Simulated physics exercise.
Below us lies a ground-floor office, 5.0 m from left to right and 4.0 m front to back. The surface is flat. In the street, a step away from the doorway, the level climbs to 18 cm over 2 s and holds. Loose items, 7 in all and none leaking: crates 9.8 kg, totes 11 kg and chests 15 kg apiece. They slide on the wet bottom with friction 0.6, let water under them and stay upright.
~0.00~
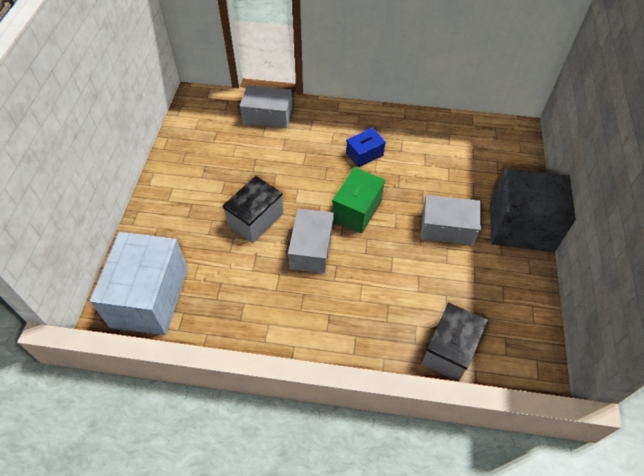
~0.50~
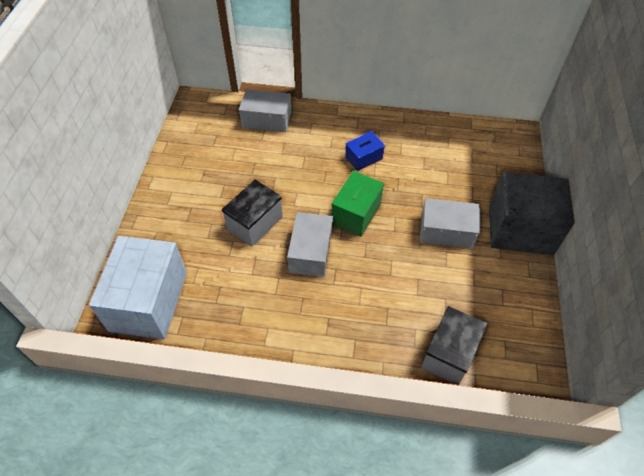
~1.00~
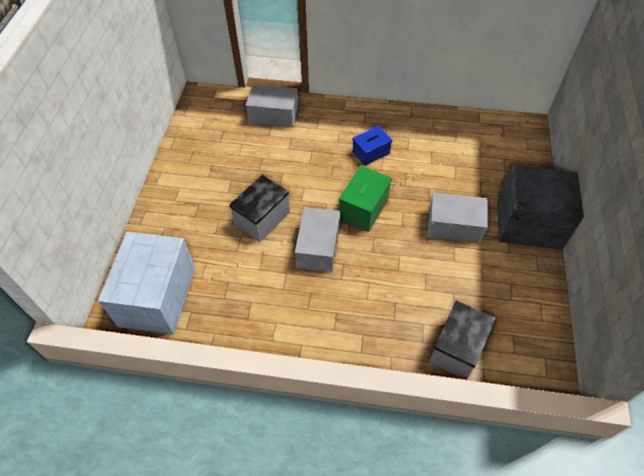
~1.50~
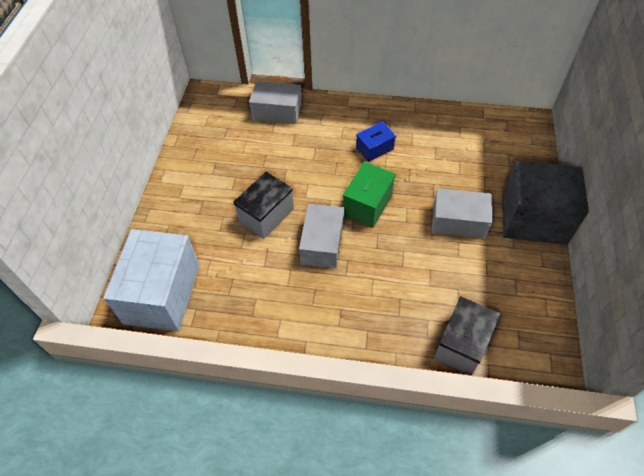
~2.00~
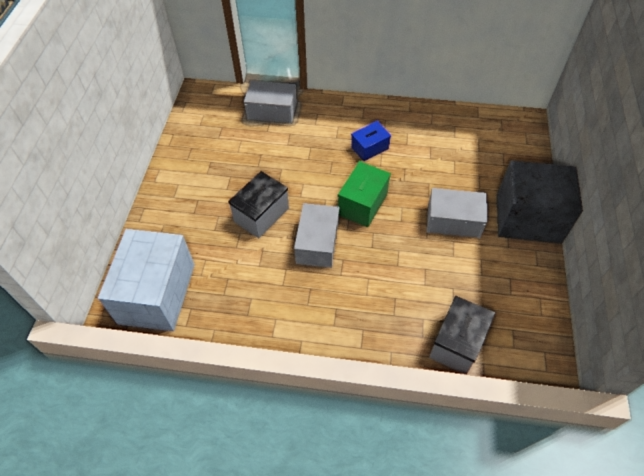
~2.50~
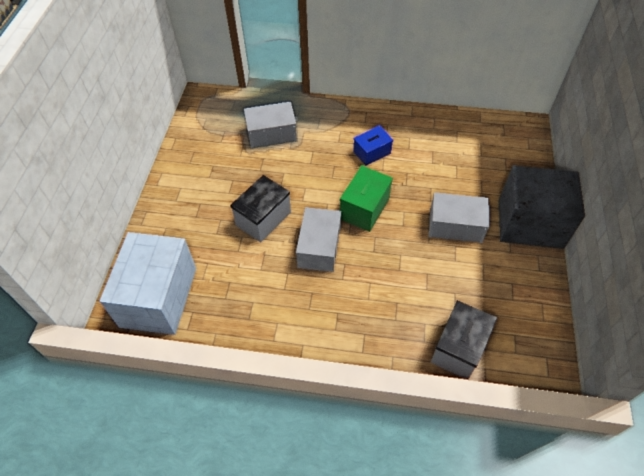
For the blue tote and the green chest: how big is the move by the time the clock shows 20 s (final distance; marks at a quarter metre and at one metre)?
Blue tote stays put, green chest holds its place.
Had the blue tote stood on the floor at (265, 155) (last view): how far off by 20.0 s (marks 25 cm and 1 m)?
It gets carried off.
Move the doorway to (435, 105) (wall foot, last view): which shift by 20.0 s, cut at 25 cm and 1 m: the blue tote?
Then the blue tote stays put.
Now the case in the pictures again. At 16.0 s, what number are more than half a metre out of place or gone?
By then 5.
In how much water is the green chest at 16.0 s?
About 5 cm.
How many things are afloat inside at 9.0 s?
At that moment 2.
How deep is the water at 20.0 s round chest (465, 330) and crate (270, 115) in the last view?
About 8 and 7 cm.
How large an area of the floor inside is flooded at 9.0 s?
About 17 m2.
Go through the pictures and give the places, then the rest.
The first frame shows the blue tote at (366, 141), on the bottom; the green chest at (359, 190) rests on the ground; 0.0 m2 under water; 0 of 7 have shifted.
The second frame shows the blue tote at (365, 144) rests on the ground; the green chest at (358, 193), on the bottom; water covers 0.0 m2; 0 of 7 have shifted.
The third frame shows the blue tote at (372, 139) rests on the ground; the green chest at (366, 188), on the bottom; 0.0 m2 under water; 0 of 7 have shifted.
The fourth frame shows the blue tote at (376, 135), on the bottom; the green chest at (370, 184) rests on the ground; water covers 0.0 m2; 0 of 7 have shifted.
The fifth frame shows the blue tote at (371, 134) rests on the ground; the green chest at (365, 183), on the bottom; 0.2 m2 under water; 0 of 7 have shifted.
The sixth frame shows the blue tote at (373, 139), on the bottom; the green chest at (367, 188), on the bottom; water covers 1.4 m2; 1 of 7 have shifted.
After 4.0 s the blue tote is near (373, 139), 0.0 m from its start, aground; the green chest is near (367, 188), 0.0 m from its start, aground; 0 afloat.
After 9.0 s the blue tote is near (373, 139), 0.0 m from its start, aground; the green chest is near (368, 188), 0.0 m from its start, aground; 2 afloat.
After 16.0 s the blue tote is near (373, 139), 0.0 m from its start, aground; the green chest is near (368, 188), 0.0 m from its start, aground; 5 afloat.
After 20.0 s the blue tote is near (373, 139), 0.0 m from its start, aground; the green chest is near (367, 188), 0.0 m from its start, aground; 5 afloat.
